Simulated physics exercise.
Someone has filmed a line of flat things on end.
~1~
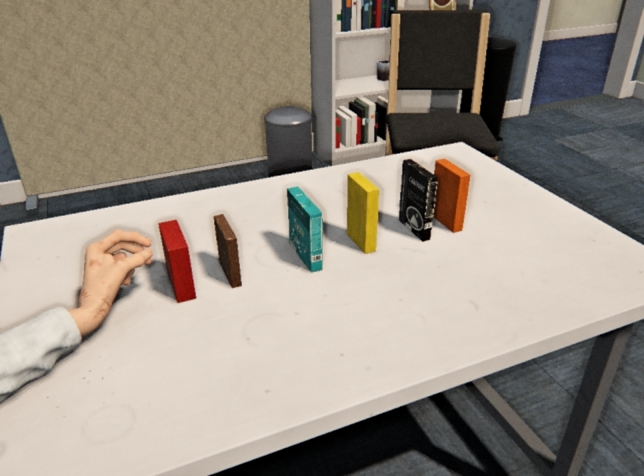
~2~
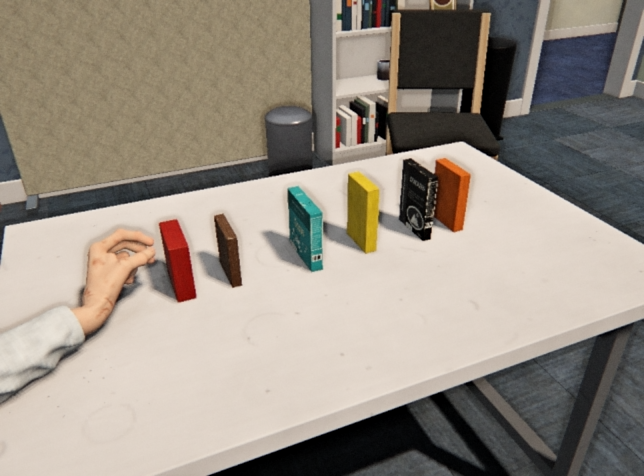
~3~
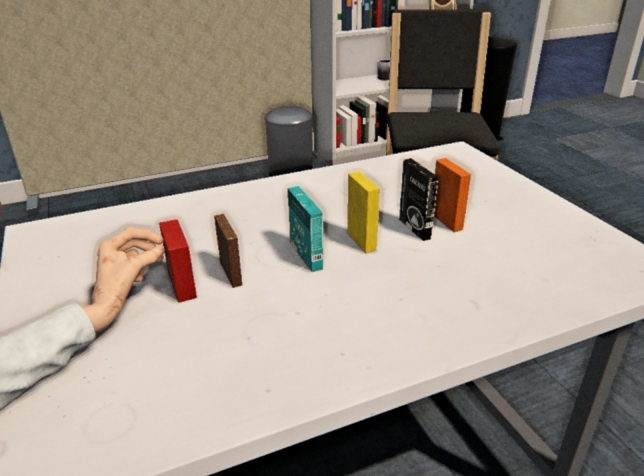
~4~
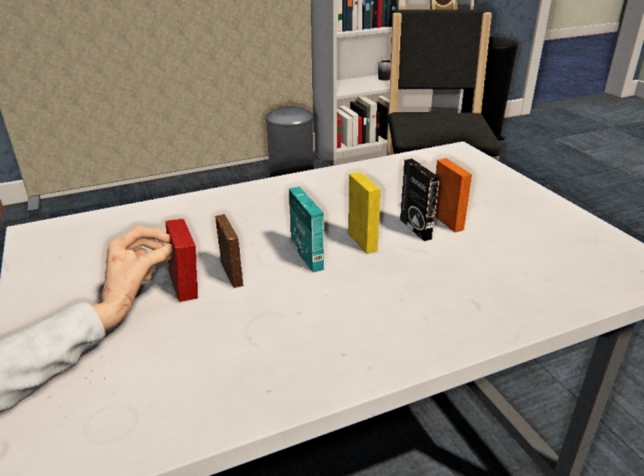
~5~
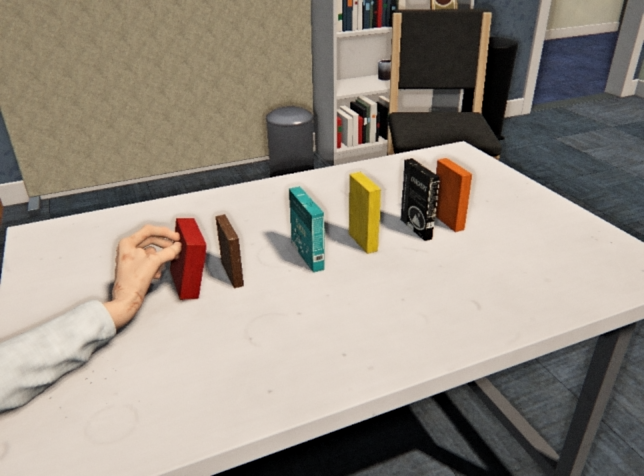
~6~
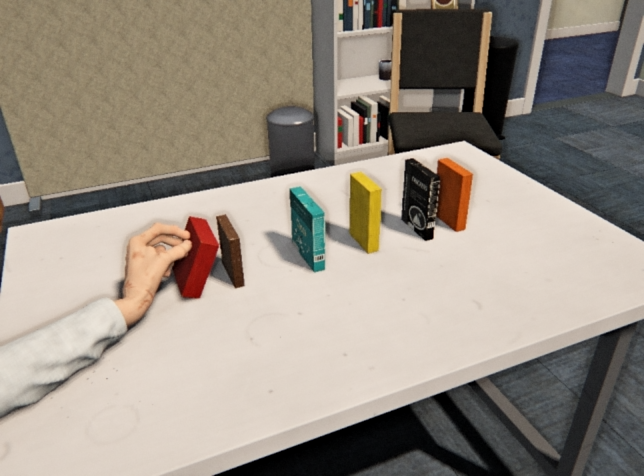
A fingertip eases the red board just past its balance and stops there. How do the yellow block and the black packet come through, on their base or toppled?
The yellow block is still upright, the black packet is still upright.
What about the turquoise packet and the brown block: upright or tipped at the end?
The turquoise packet stays upright; the brown block falls over.
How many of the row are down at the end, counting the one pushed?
In all, 2.
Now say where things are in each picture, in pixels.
In the first picture, yellow block (362, 213); black packet (417, 200).
In the second picture, turquoise packet (305, 228); brown block (228, 250).
In the third picture, turquoise packet (305, 228); brown block (228, 250).
In the fourth picture, red board 5° over; turquoise packet (306, 229); brown block (229, 251).
In the fifth picture, red board 15° over; turquoise packet (306, 229); brown block (230, 251).
In the sixth picture, red board 26° over; yellow block (364, 213); black packet (420, 200).
Then, 0.20 s after the last picture, red board 69° over; brown block tipped 54° from how it was.
Then, 0.30 s after the last picture, red board 76° over; brown block on its side.
At rest, tipped over on the table, brown block; the other 3 in place. Seen from the same camera at the end, yellow block near (364, 213), black packet near (420, 200).
